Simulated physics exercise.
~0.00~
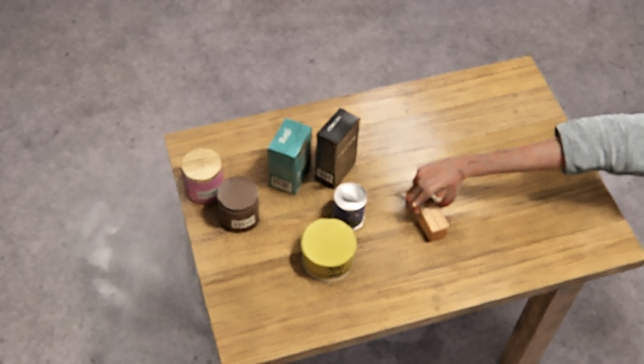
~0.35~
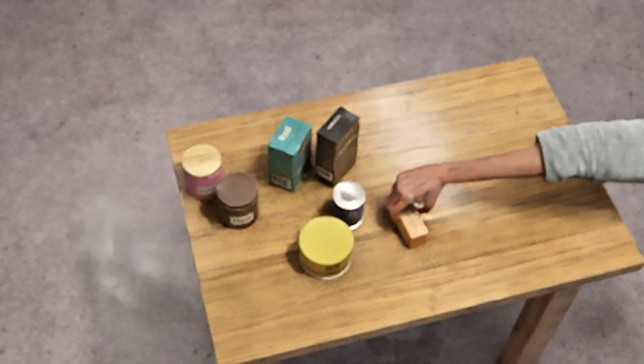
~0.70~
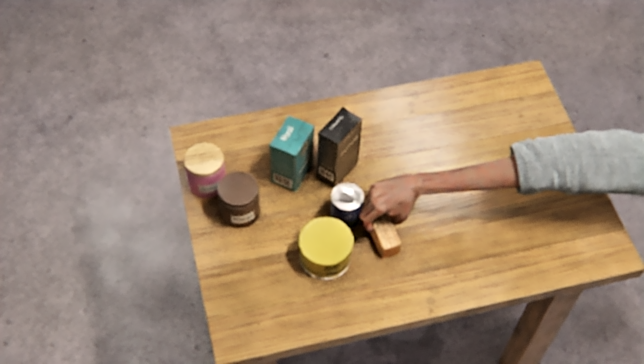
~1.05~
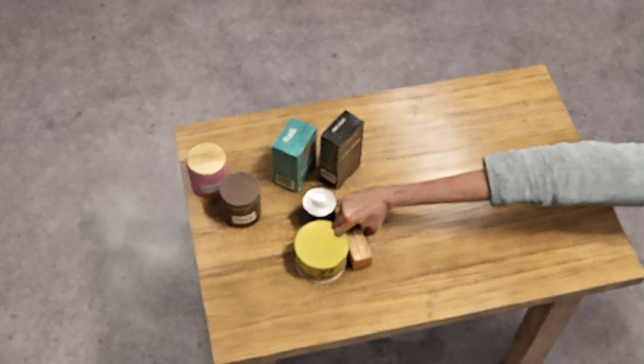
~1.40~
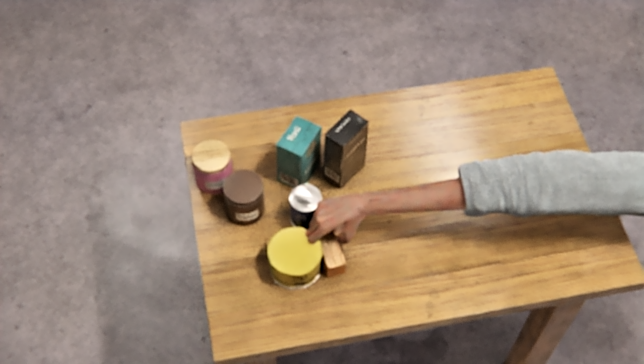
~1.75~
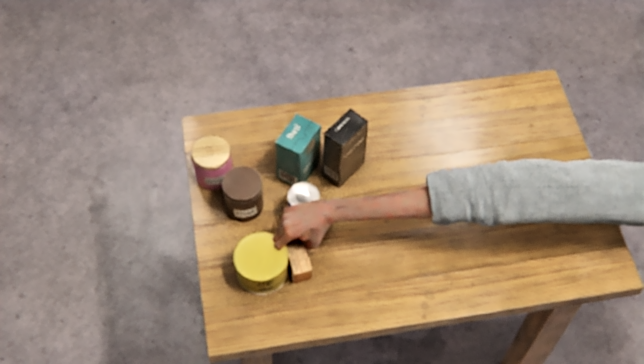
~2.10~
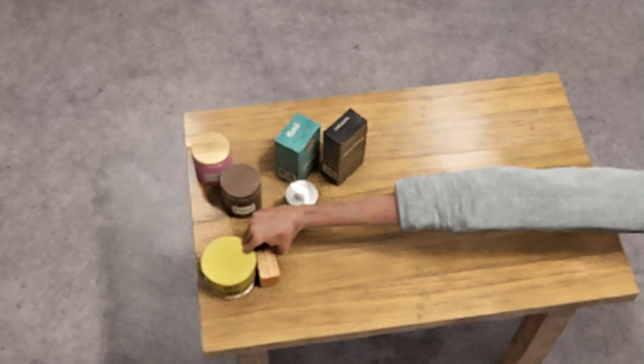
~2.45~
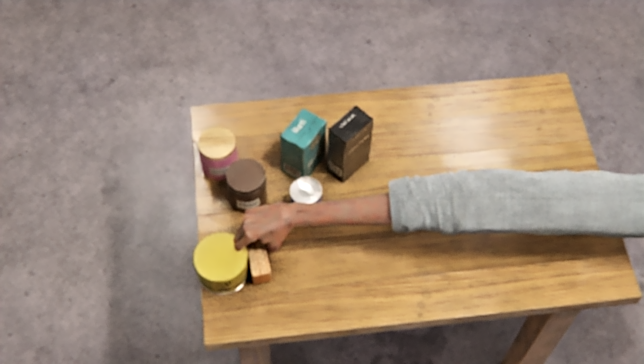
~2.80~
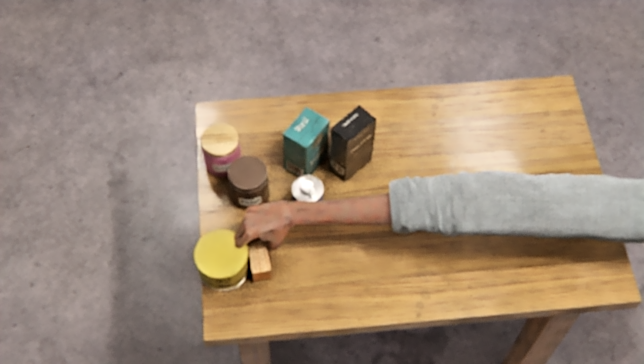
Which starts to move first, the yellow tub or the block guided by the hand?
The block guided by the hand starts to move first. The yellow tub stays still until later, when it begins sliding left.
